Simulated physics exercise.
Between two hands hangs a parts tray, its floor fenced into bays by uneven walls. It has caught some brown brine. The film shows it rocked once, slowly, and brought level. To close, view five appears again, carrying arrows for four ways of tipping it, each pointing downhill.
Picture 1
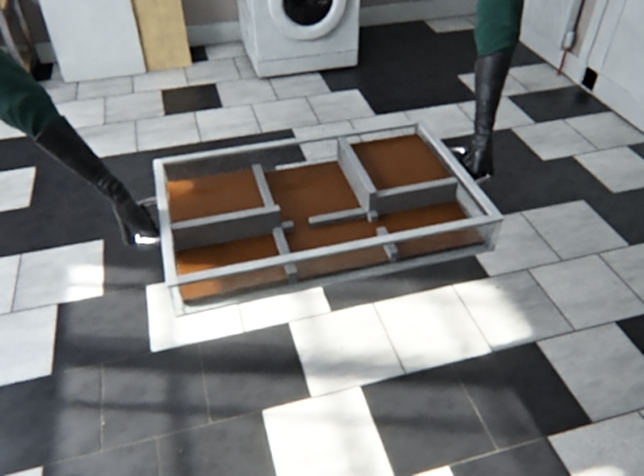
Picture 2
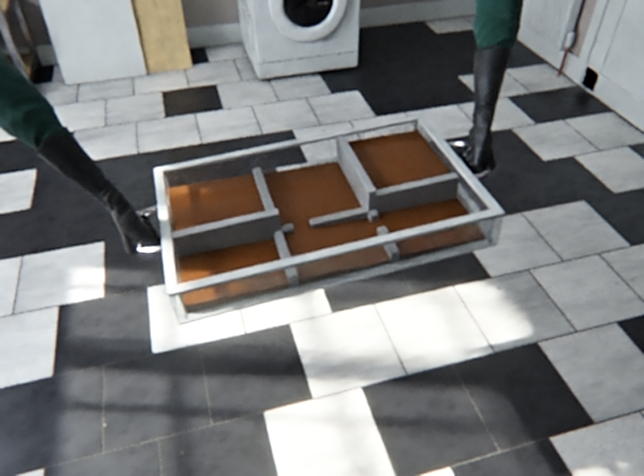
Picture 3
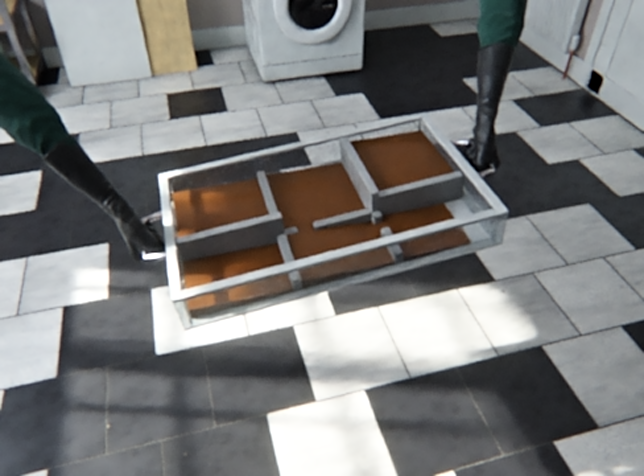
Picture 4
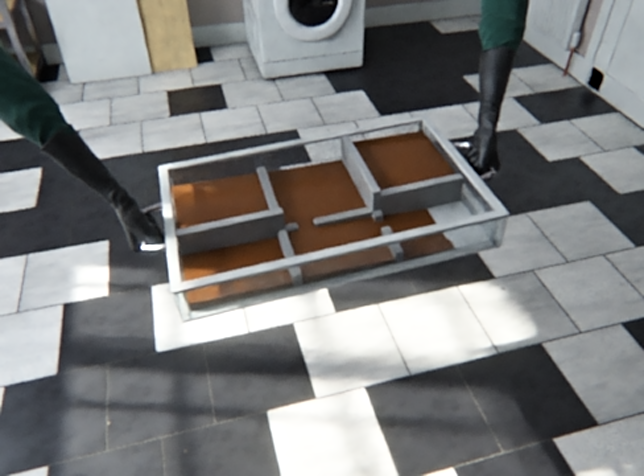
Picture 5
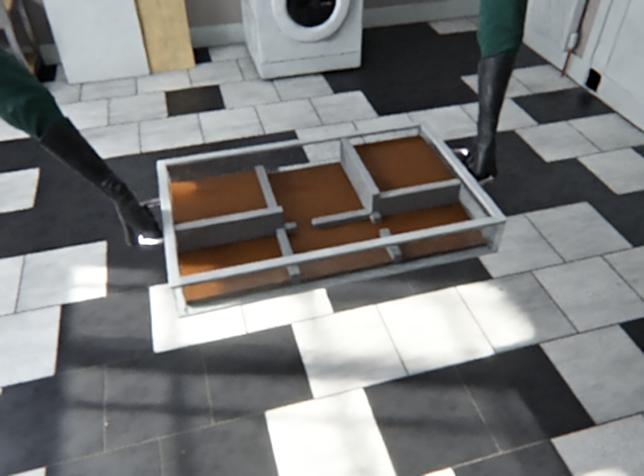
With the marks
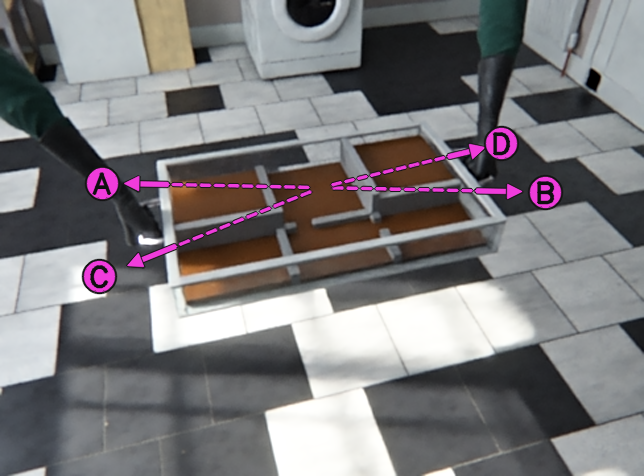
The clip shows two black-gloved hands holding a clear, divided tray of brown liquid above a black and white tiled floor, tilting it slightly down to the left and then bringing it back level.
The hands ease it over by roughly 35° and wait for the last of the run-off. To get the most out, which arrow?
The answer is arrow B.
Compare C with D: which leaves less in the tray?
Here it is arrow C.
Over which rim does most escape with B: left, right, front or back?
The right rim.
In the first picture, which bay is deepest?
That is the back right bay.
In magenta, A ends at (129, 183); B ends at (516, 191); C ends at (132, 263); D ends at (479, 149).
For arrow A, about 36 % stays in the tray, the largest part in the back left bay.
For arrow B, about 23 % stays in the tray, the largest part in the front right bay.
For arrow C, about 33 % stays in the tray, the largest part in the back left bay.
For arrow D, about 40 % stays in the tray, the largest part in the back right bay.
